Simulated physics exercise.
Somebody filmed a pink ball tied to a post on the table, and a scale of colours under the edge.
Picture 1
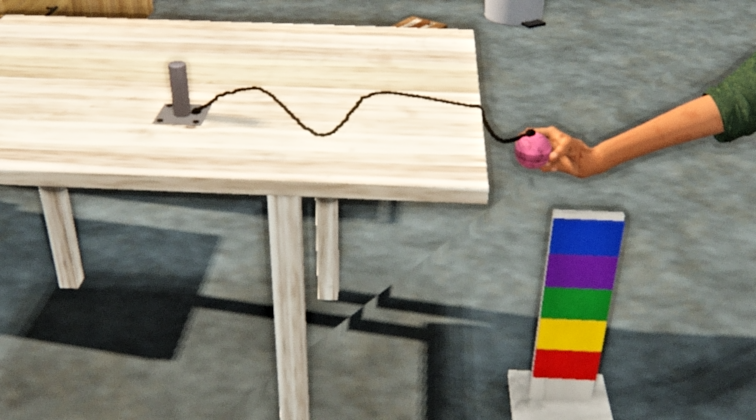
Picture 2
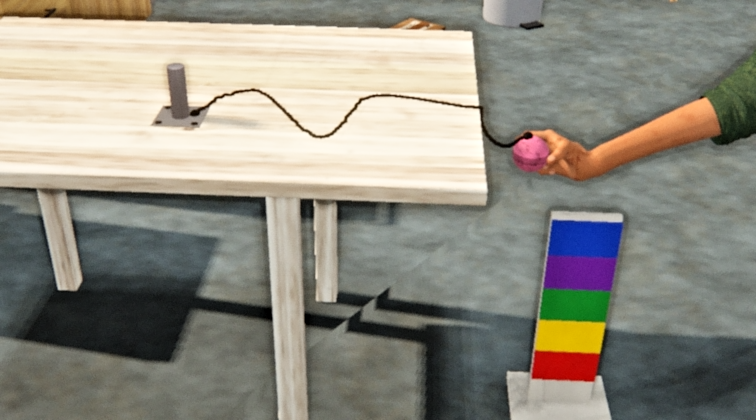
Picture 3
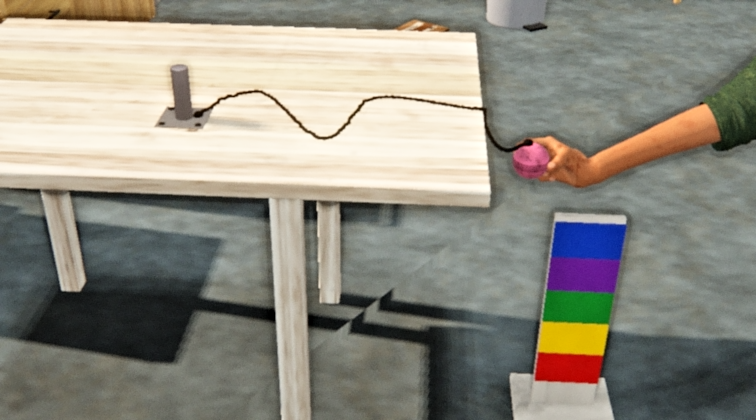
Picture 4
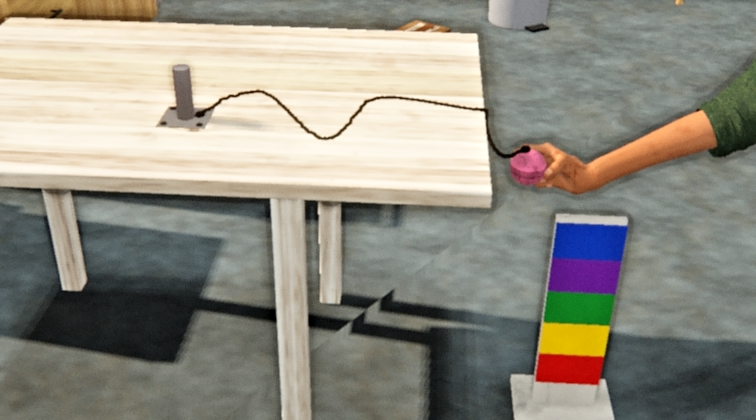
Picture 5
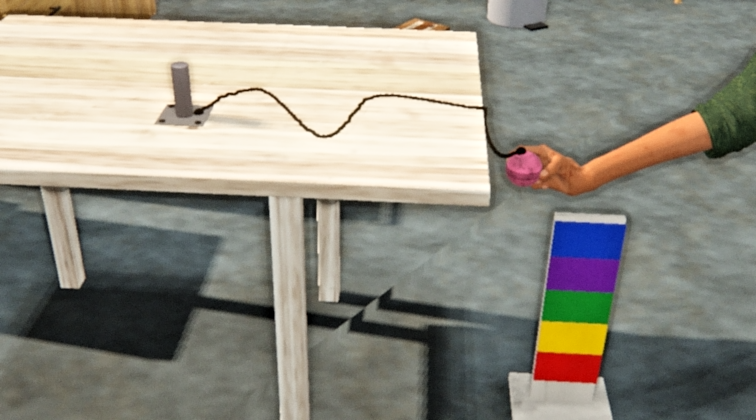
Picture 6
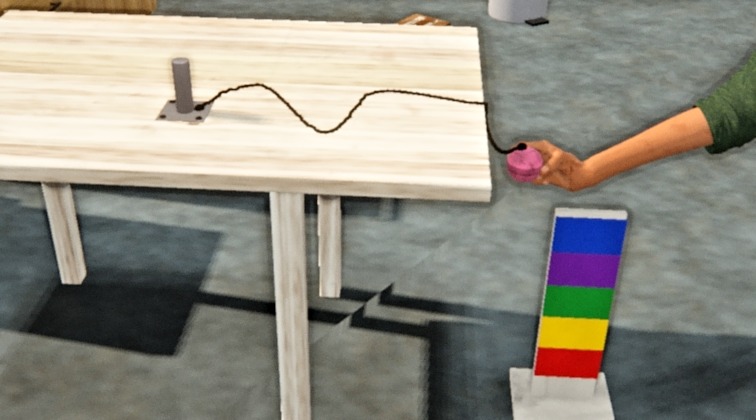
At a pale wooden table, a hand held a pink ball tied by a slack, wavy cord to a short post, lowering it slightly beside the table's edge, above an upright strip of coloured bands.
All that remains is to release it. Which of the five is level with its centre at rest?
Its middle rests at the yellow band.
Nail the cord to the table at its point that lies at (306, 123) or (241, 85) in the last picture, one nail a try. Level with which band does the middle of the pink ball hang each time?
Taking them in turn: Purple; green.
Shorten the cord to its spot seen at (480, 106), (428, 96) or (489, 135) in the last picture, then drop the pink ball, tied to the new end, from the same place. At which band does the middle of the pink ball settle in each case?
It would be purple; blue; green.
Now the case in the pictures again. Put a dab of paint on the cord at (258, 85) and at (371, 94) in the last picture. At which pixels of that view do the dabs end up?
About (293, 111), and the other about (481, 161).
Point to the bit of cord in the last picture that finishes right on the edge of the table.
That spot is around (352, 111).
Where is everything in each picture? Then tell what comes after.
The first picture shows pink ball (533, 150); blue (587, 239); purple (581, 273); green (576, 305); yellow (571, 336); red (567, 366).
The second picture shows pink ball (531, 154); cord through (222, 98) (280, 107) (330, 135) (366, 99) (452, 105).
The third picture shows pink ball (531, 161).
The fourth picture shows pink ball (528, 167); cord through (227, 99) (285, 108) (335, 137) (371, 101) (457, 107).
The fifth picture shows pink ball (524, 169).
The sixth picture shows pink ball (525, 164); cord through (227, 92) (285, 102) (334, 130) (371, 94) (457, 101).
Early on, ball near (505, 282); level with green.
Midway, ball near (450, 323); level with yellow.
Near the end, ball near (474, 330); level with yellow.
Finally, ball near (464, 331); level with yellow. The yellow one.
